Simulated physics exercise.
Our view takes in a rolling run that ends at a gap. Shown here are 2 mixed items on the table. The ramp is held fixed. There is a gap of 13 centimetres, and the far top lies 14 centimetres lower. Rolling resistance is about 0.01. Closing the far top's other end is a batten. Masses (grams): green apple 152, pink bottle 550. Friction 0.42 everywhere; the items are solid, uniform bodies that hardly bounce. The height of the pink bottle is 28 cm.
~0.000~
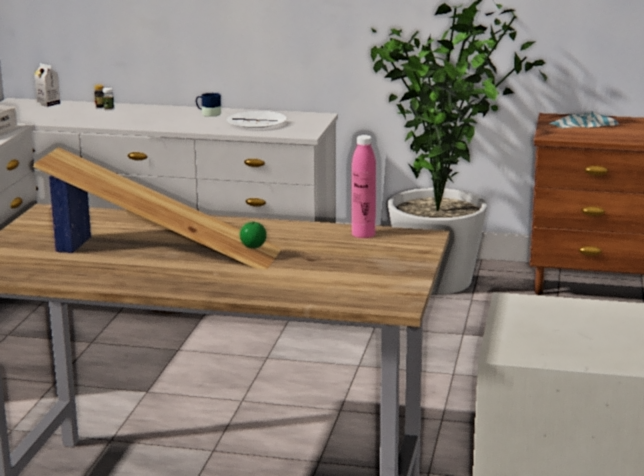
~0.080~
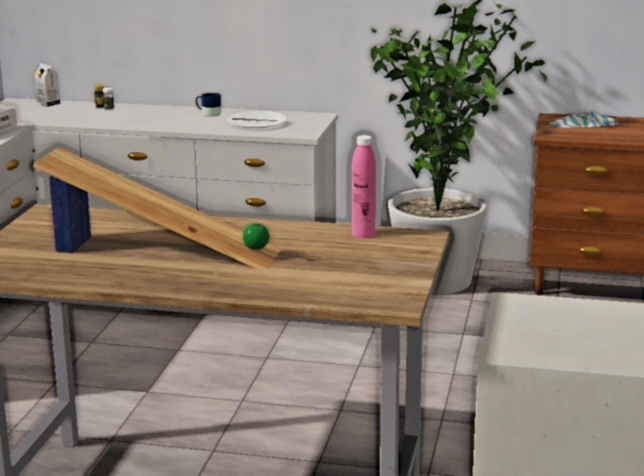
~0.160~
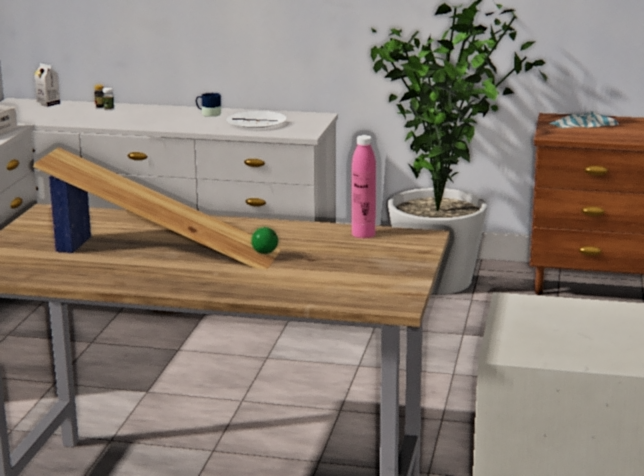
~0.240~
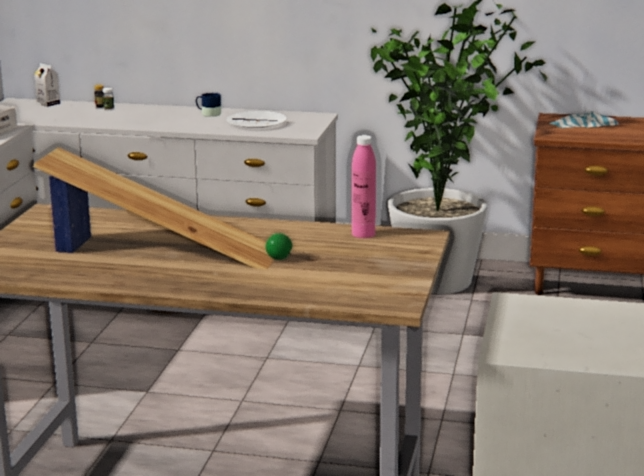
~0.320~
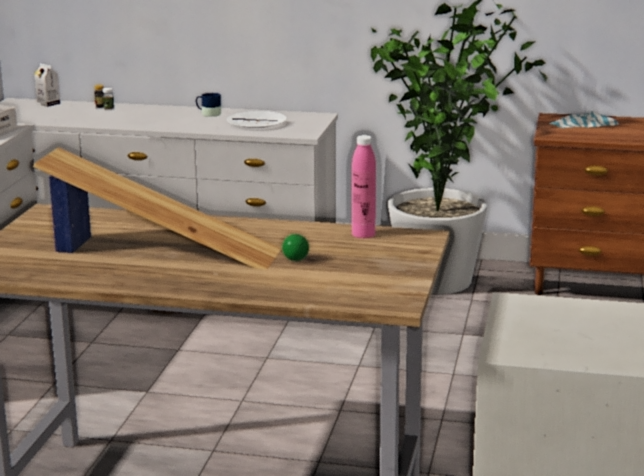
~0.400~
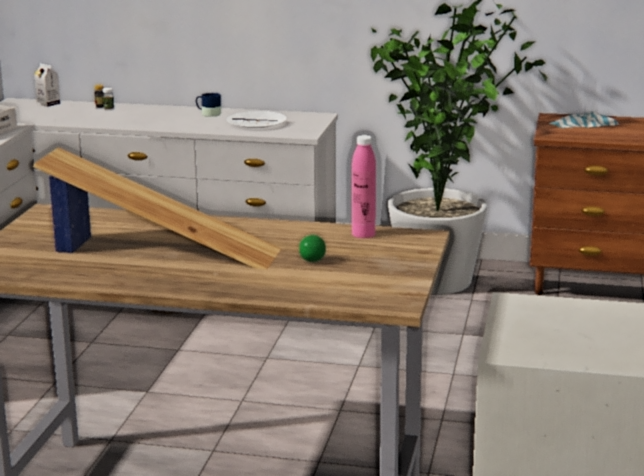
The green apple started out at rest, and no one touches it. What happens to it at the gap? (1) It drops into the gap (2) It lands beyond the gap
It drops into the gap.
After 0.90 s, 5 cm to the edge; green apple near (415, 256).
After 1.30 s, down in the gap; green apple near (454, 380).
In the end (1.7 s), down in the gap; pink bottle under 8 cm from the start.
